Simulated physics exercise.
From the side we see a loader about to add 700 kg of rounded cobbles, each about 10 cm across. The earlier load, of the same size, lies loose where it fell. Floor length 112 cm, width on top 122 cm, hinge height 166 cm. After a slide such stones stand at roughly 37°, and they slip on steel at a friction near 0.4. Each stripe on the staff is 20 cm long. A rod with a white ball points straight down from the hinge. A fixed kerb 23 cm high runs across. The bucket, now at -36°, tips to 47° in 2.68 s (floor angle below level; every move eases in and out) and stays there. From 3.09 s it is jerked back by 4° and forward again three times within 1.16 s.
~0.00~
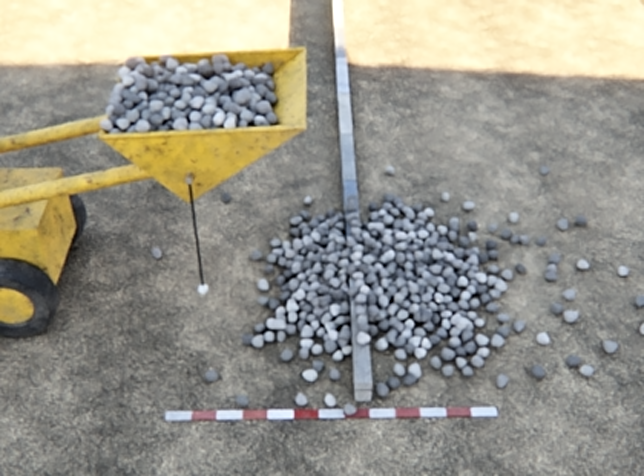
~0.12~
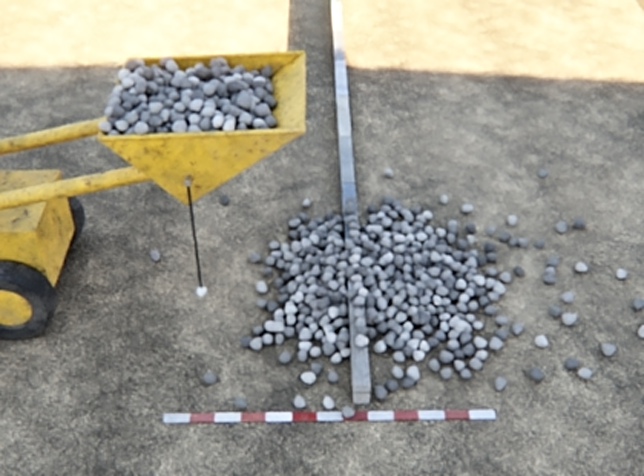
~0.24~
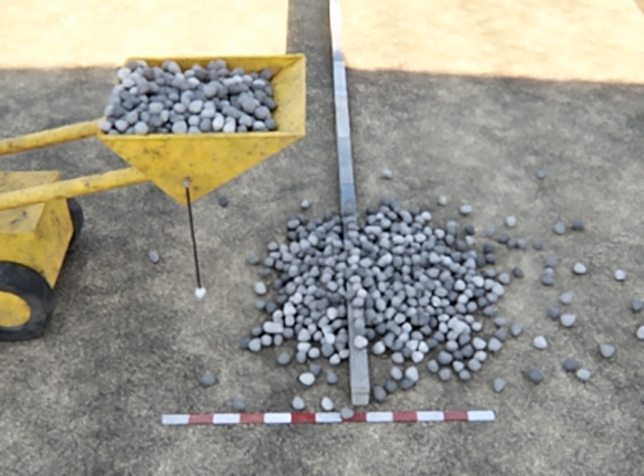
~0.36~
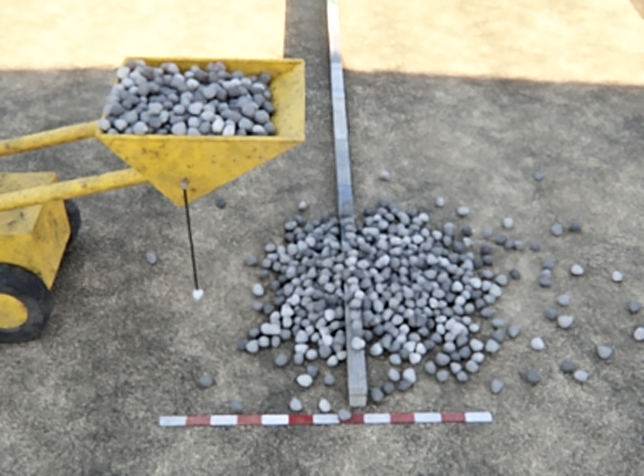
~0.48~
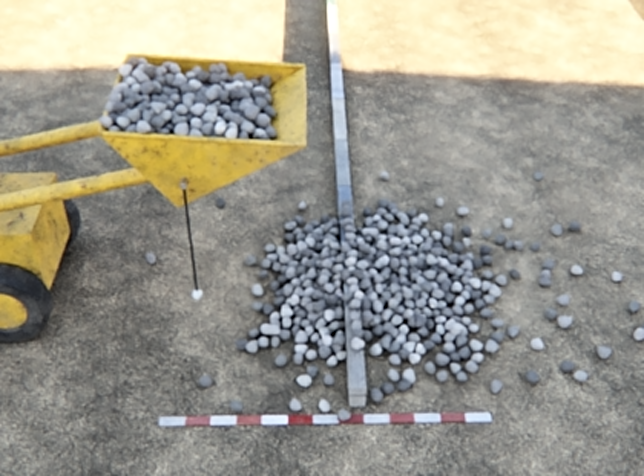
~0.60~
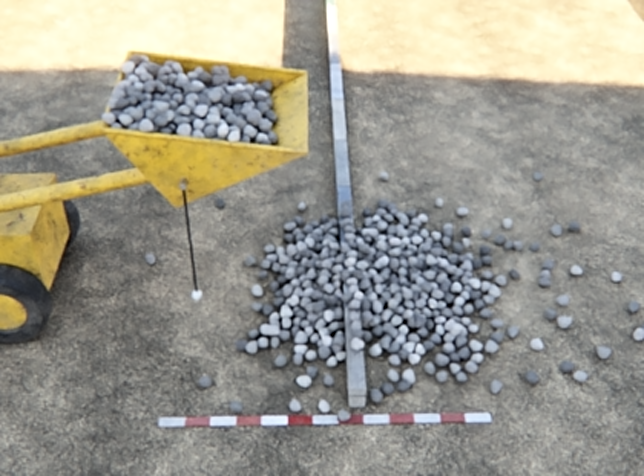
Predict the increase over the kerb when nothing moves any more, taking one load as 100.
About 20 per cent.
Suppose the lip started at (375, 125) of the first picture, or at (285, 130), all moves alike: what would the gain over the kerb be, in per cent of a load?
Near 90 per cent from the first place, 10 from the second.
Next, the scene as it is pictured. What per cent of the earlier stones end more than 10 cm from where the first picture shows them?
About 15 per cent.
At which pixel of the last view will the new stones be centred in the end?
Near (314, 275).
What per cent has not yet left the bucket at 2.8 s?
It holds some 0 per cent.
After 2.0 s the floor is at 34°; in per cent of one load, 82 in the bucket, 58 on this side of the kerb, 60 over the kerb; the foremost stones are at (601, 279).
After 2.8 s the floor is at 47°; in per cent of one load, 1 in the bucket, 122 on this side of the kerb, 77 over the kerb; the foremost stones are at (601, 279).
After 4.7 s the floor is at 47°; in per cent of one load, 0 in the bucket, 120 on this side of the kerb, 80 over the kerb; the foremost stones are at (601, 279).
After 7.5 s the floor is at 47°; in per cent of one load, 0 in the bucket, 120 on this side of the kerb, 80 over the kerb; the foremost stones are at (601, 279). Net gain over the kerb, 20.
